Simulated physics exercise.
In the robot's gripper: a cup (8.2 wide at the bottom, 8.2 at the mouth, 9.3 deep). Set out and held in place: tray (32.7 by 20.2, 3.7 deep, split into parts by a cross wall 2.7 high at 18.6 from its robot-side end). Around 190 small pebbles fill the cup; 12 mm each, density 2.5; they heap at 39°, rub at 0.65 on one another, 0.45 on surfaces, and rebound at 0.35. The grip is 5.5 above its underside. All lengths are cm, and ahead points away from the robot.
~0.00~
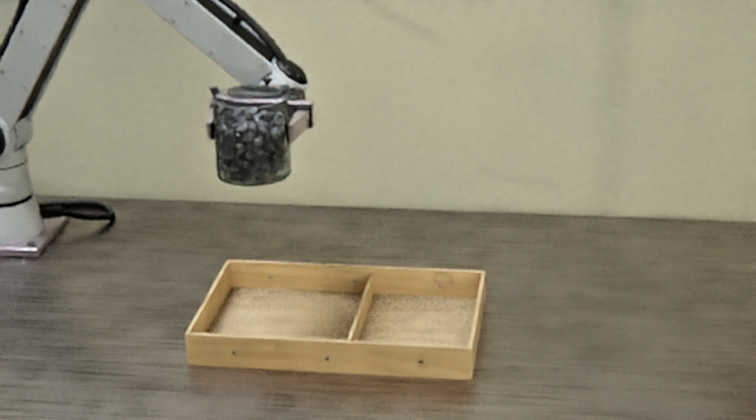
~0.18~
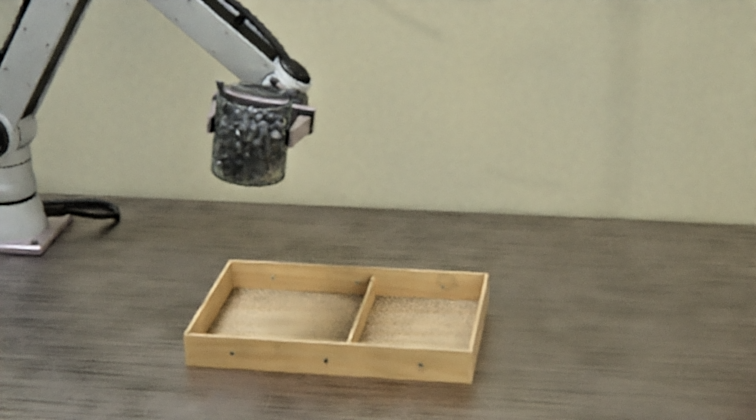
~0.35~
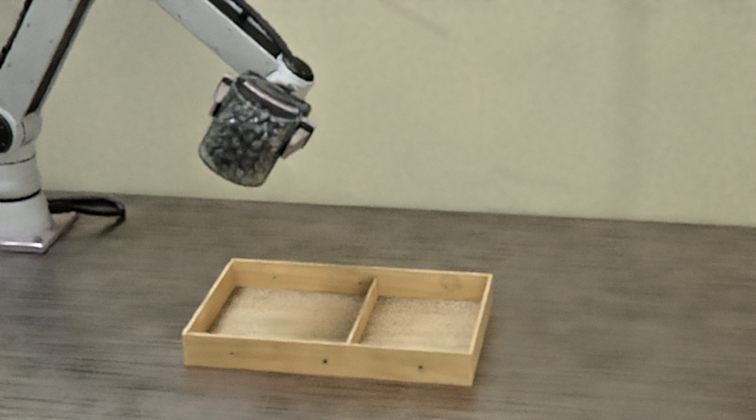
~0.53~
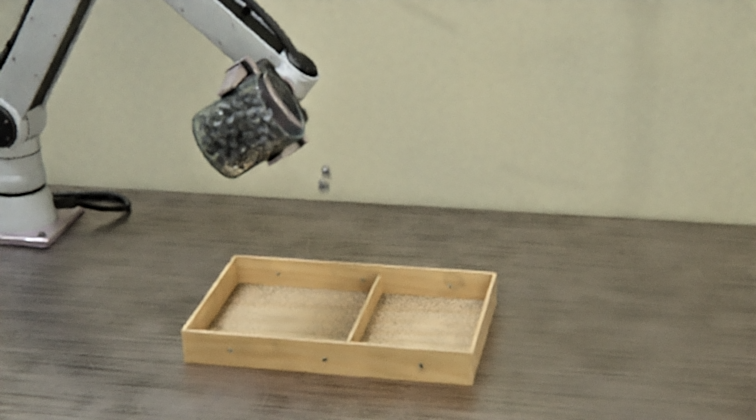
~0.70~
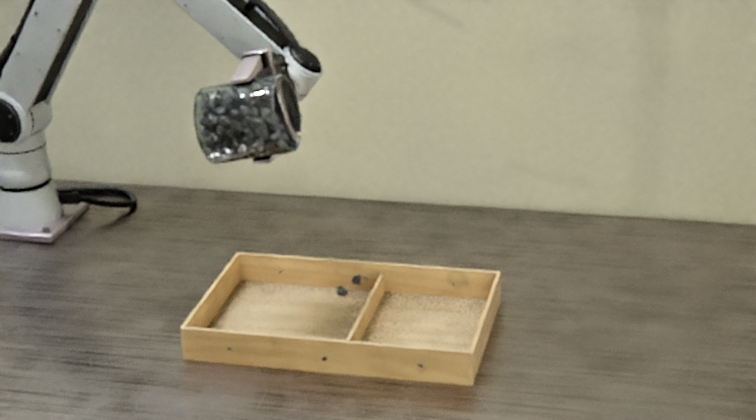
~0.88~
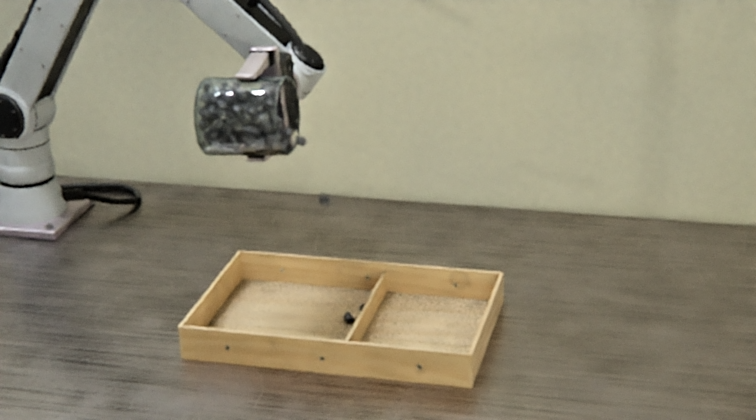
The footage shows a robot arm tilting a clear cup of dark pebbles forward above a divided wooden tray until it lies nearly sideways, as two pebbles drop into the tray's left part and another leaves the cup.
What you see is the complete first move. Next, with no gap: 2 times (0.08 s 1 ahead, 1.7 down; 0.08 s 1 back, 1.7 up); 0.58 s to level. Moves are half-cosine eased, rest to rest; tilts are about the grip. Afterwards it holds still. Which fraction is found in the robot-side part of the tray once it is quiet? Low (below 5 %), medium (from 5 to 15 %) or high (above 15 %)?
Answer: Medium; from 5 to 15 % of the small pebbles finish in the robot-side part of the tray.
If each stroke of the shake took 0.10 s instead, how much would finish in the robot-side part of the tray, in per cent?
It would be near 10 per cent.
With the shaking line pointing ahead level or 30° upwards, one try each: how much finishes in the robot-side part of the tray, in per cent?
Some 25 and 30 per cent.
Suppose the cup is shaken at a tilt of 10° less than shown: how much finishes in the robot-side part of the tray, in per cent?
Some 5 per cent.
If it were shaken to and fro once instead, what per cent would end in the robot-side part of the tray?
It would be near 5 per cent.
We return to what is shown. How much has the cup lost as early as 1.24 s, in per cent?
Some 10 per cent.
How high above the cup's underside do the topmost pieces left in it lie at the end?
About 9.0 cm.
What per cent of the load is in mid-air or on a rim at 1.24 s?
Roughly 2 per cent.
By 1.24 s, tilted 85° forward, highest piece 28 above the table; 174 in the cup, 12 in the robot-side part, 1 in the far-side part, 4 in flight or on a rim.
By 1.60 s, tilted 19° forward, highest piece 28 above the table; 171 in the cup, 17 in the robot-side part, 3 in the far-side part.
By 1.98 s, level, highest piece 29 above the table; 171 in the cup, 17 in the robot-side part, 3 in the far-side part.
By 3.03 s, level, highest piece 29 above the table; 171 in the cup, 17 in the robot-side part, 3 in the far-side part.
Final count, 171 in the cup, 17 in the robot-side part, 3 in the far-side part. That is 9 % in the robot-side part of the tray.
